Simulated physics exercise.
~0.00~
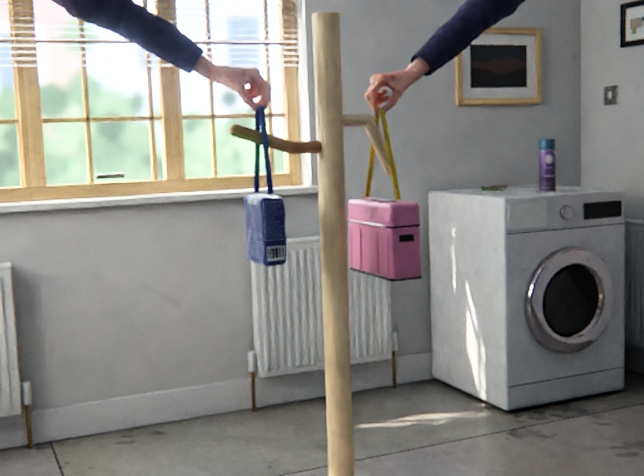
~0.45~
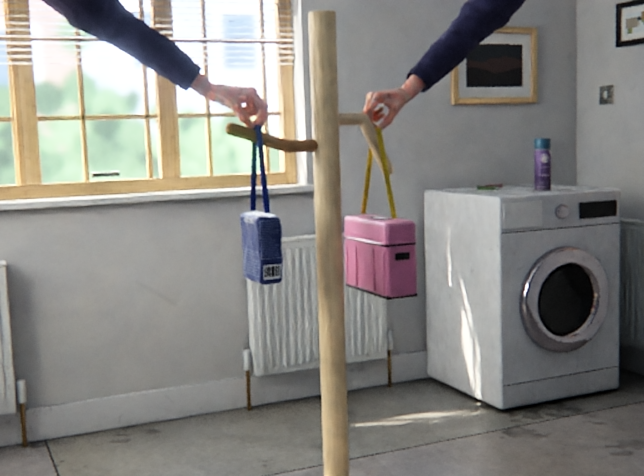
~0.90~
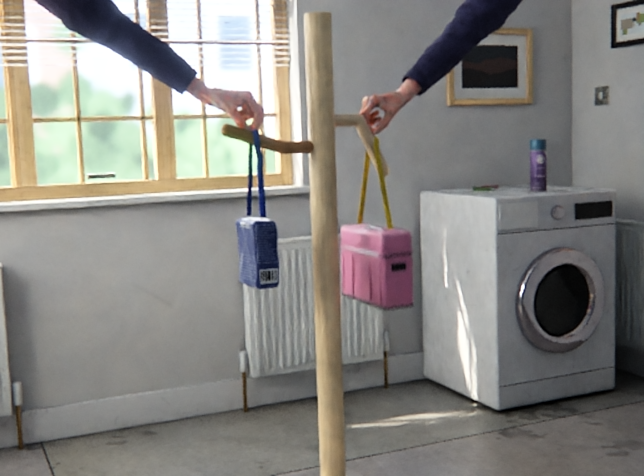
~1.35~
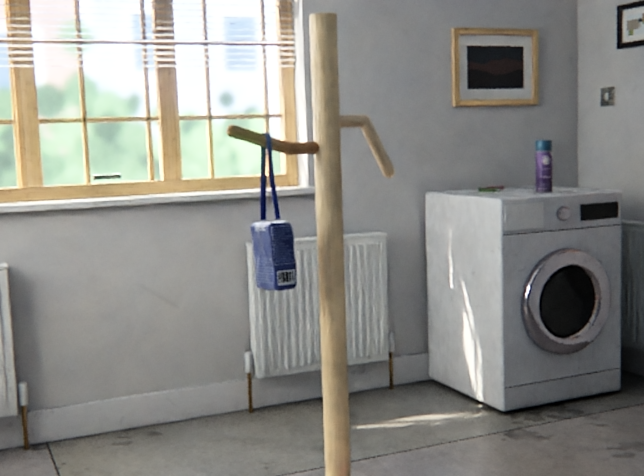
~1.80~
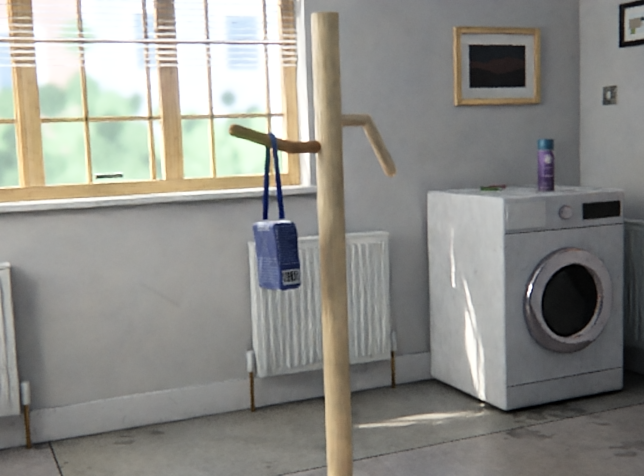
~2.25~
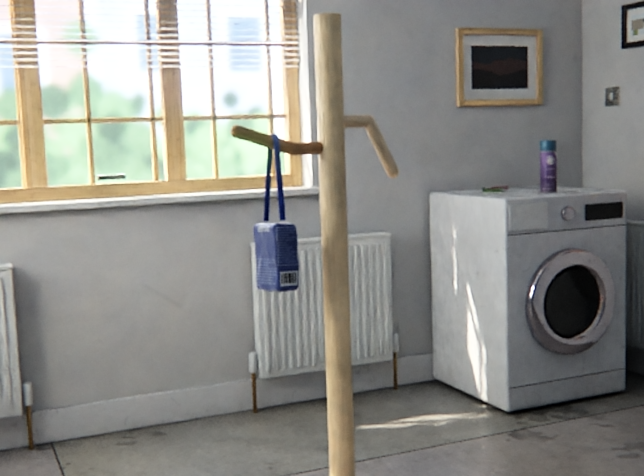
In a grey-walled room with a window, radiators and a white washing machine, a slightly swaying camera faces a wooden post with a peg on each side. Two dark-sleeved arms reach in from above, the left holding a blue pouch by its strap and the right holding a pink case by a yellow loop. The hands lower both items until the loops are at the pegs. Then the hands are gone, and the pink case has dropped out of view from the bare, downward-sloping right peg. The blue pouch stays hanging from the left peg, almost still.
